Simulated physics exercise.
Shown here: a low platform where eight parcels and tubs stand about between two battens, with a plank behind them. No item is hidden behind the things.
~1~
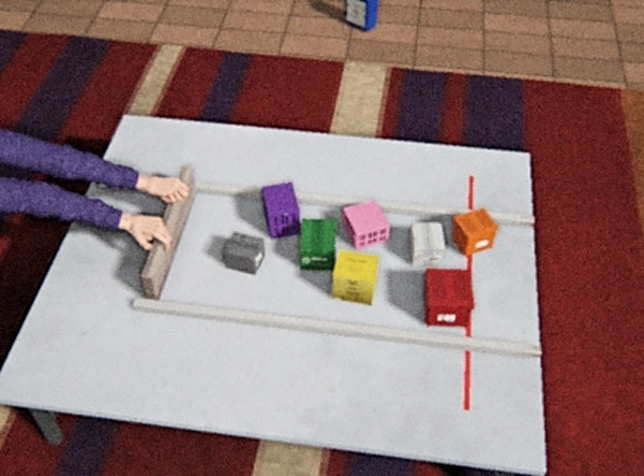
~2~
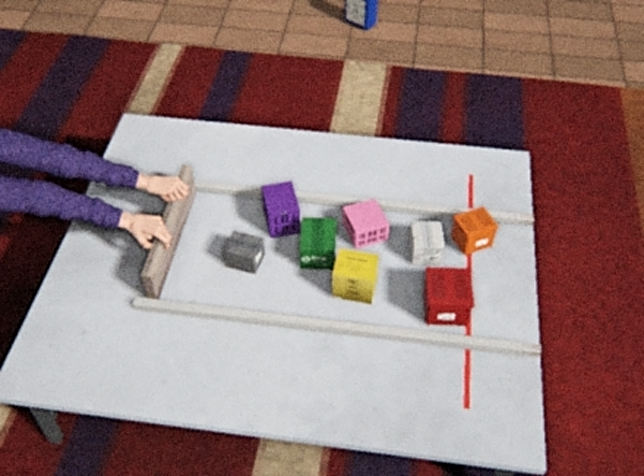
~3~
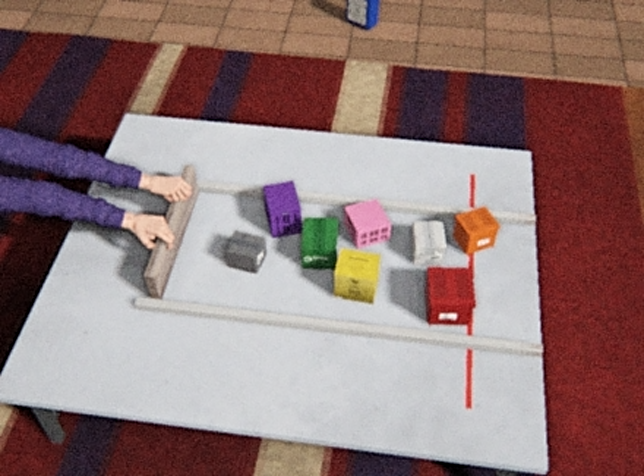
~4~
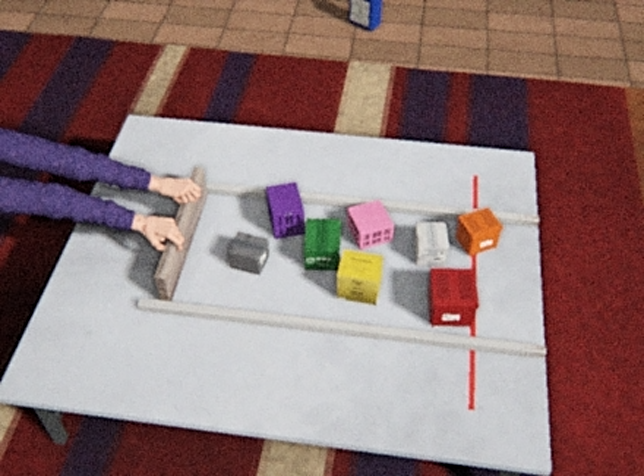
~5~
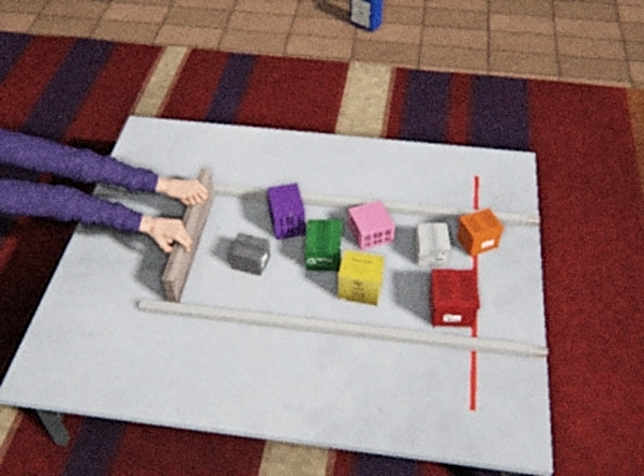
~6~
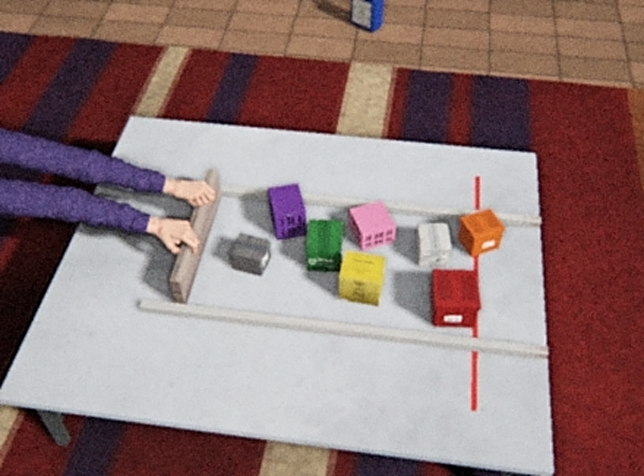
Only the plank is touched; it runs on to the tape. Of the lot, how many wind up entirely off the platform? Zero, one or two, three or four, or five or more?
One, maybe two go over.
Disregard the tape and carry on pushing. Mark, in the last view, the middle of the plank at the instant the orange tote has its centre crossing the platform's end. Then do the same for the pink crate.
Roughly (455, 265); roughly (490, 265).
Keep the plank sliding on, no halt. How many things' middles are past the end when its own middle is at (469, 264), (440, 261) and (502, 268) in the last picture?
Taking the three positions in turn, the counts come to 2, 0 and 5.
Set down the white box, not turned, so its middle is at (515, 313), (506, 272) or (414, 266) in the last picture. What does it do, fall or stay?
Well, one by one, it ends up down, ends up down and ends up down.
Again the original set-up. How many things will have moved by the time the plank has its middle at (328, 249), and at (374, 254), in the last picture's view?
One spot: 5. Other spot: 7.
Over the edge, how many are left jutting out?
As for overhanging, the count is 3.
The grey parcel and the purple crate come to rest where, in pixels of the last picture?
Near (495, 279) and (496, 235).
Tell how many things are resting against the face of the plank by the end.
It's 3 of them.
Soon after, none off yet; orange tote at rest near (480, 234); red tote at rest near (454, 299); white box at rest near (433, 245).
After that, none off yet; orange tote displaced a little near (495, 231); red tote at rest near (454, 299); white box displaced about its own width near (467, 252).
In the end, the number that fall off is one or two; gone, white box and orange tote.
